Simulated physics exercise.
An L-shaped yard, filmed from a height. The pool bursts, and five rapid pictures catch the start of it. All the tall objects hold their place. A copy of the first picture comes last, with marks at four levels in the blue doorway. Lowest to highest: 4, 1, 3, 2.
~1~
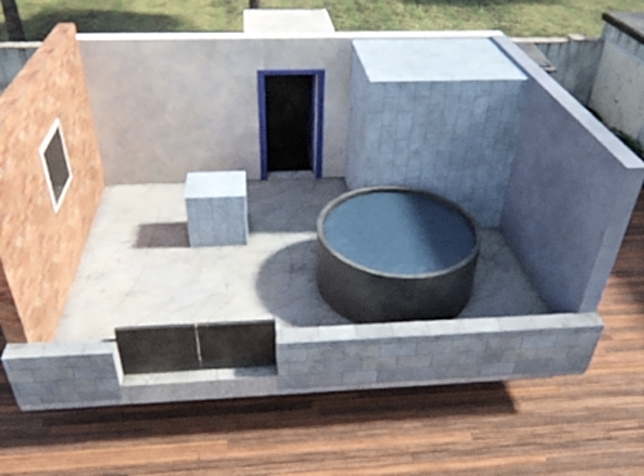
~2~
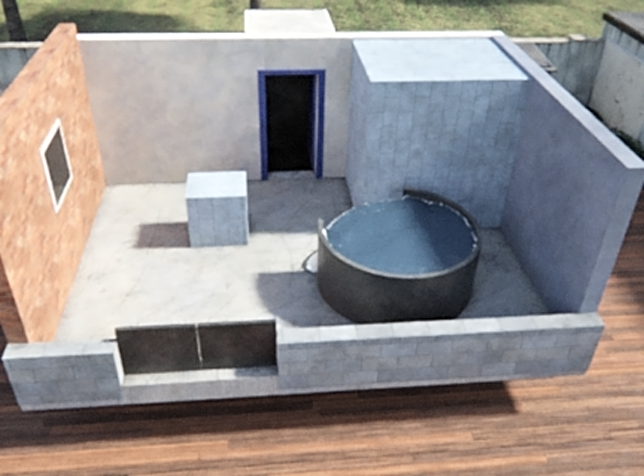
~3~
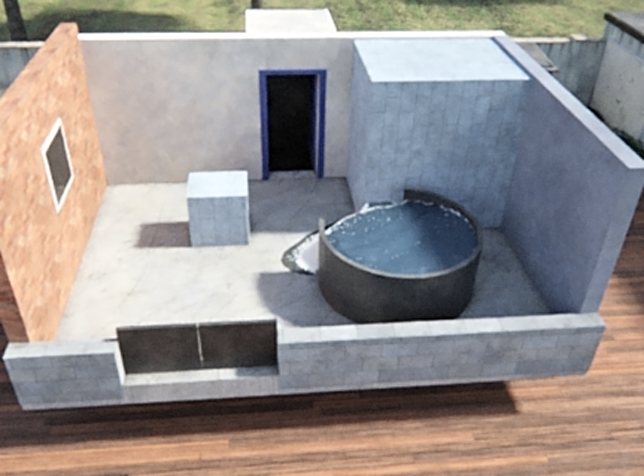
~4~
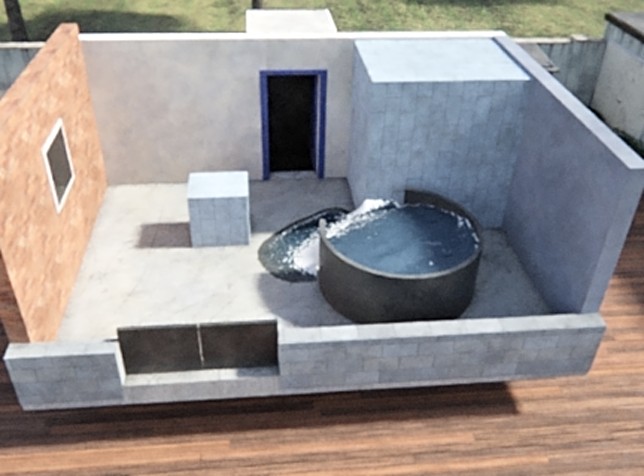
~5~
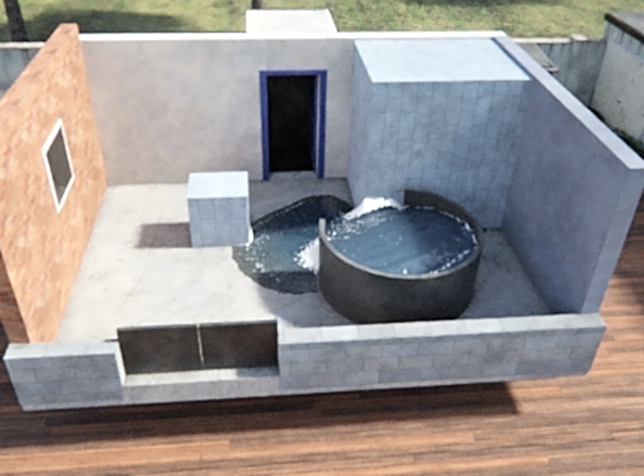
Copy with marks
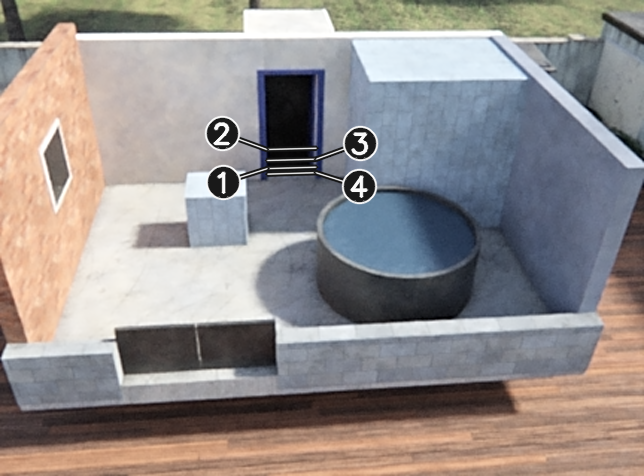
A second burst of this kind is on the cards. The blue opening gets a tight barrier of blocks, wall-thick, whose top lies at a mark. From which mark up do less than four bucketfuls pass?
I would pick height 3.
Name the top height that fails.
1 it is.
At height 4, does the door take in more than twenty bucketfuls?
Yes.
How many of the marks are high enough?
Two.
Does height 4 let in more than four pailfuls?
Yes, that goes wrong.
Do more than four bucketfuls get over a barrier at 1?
Yes, it does.
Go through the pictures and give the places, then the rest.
In the first frame, water in the pool at rest, its middle at (398, 232); foot of the blue doorway at (291, 178); shut gate at (197, 331).
In the second frame, water covers 2 % of the ground, its front hidden from here.
In the third frame, front seen at (296, 267), 5 % of the ground wet.
In the fourth frame, front seen at (264, 250), 10 % of the ground wet.
In the fifth frame, front seen at (241, 248), 17 % of the ground wet.
On the marked copy, 1 at (291, 167); 2 at (291, 148); 3 at (291, 159); 4 at (291, 173); from the bottom up 4, 1, 3, 2.
With 1, about 8 bucketfuls get in.
With 2, nothing gets over.
With 3, a splash gets over, under a bucket.
With 4, dozens of bucketfuls pour in.
